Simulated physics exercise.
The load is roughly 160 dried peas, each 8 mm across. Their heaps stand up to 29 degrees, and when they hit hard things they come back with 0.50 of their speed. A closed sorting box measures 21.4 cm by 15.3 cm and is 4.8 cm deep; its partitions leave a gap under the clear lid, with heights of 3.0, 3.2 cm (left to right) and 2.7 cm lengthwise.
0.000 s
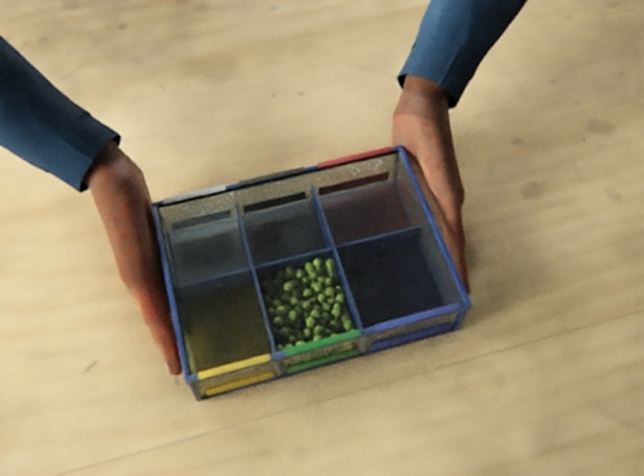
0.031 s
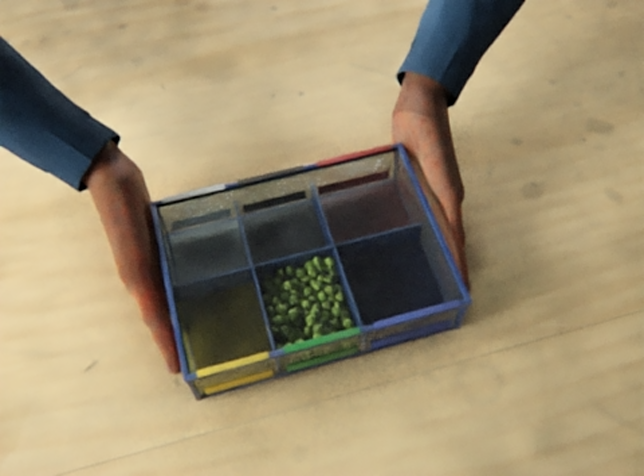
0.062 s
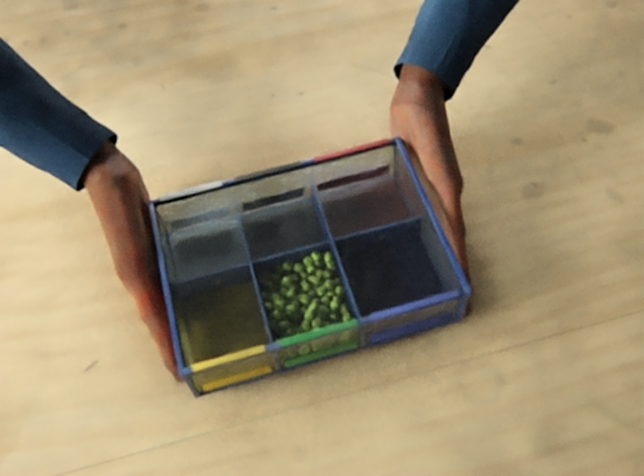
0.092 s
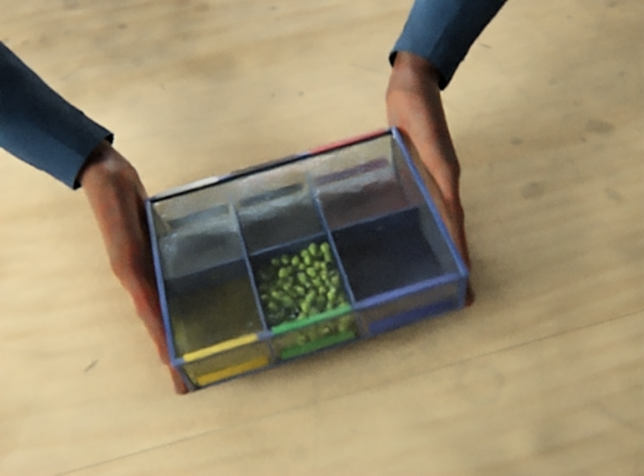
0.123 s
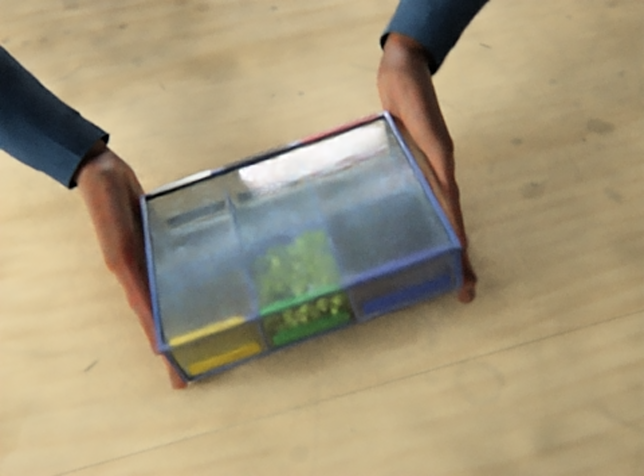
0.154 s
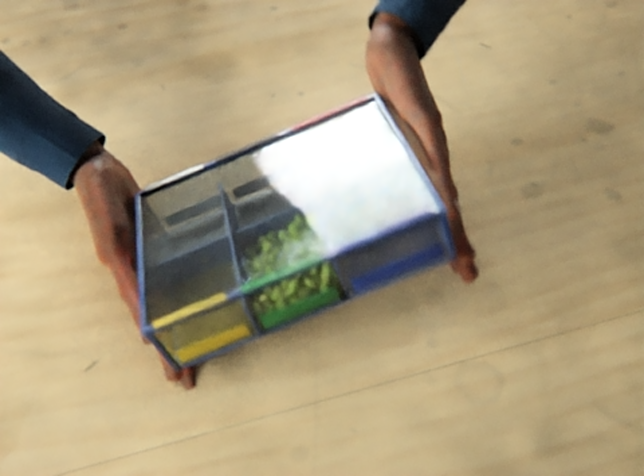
A clear-lidded, six-compartment sorting box with blue edges is held between two hands in dark blue sleeves, seen from above over a pale wooden surface. Small green pea-like pieces fill the front middle compartment, between a yellow-edged one at left and a blue-edged one at right. Barely moving at first, the hands then tilt the box increasingly, raising its right side as white glare spreads over the lid.
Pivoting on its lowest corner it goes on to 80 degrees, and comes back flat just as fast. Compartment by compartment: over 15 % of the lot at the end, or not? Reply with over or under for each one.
Red: Under, blue: Under, green: Over, yellow: Under, white: Over, black: Over.
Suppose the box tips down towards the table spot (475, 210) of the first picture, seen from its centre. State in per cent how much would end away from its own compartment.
That would be close to 35 per cent.
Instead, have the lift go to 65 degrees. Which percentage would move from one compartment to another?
Estimate: Around 45 %.
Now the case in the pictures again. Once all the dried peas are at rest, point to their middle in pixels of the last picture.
Centre at rest, approx.: (253, 247) px.
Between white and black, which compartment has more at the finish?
Go with white, that one ends with more.
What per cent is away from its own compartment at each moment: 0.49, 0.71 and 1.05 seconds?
Sequence: 30 / 65 / 65.
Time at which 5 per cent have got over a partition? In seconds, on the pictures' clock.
I'd put it at about 0.40 seconds on the clock.
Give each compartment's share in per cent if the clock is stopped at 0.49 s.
Red = 0, blue = 0, green = 70, yellow = 0, white = 10, black = 15 (per cent).
Then, at 0.49 s, tilt 78 degrees; green 70 %, white 10 %, black 15 %.
After 0.71 s, tilt 32 degrees; green 35 %, yellow 5 %, white 35 %, black 25 %.
After 1.05 s, tilt 0 degrees; green 35 %, yellow 5 %, white 35 %, black 25 %.
At rest (1.5 s), red 0 %, blue 0 %, green 35 %, yellow 5 %, white 35 %, black 25 %.
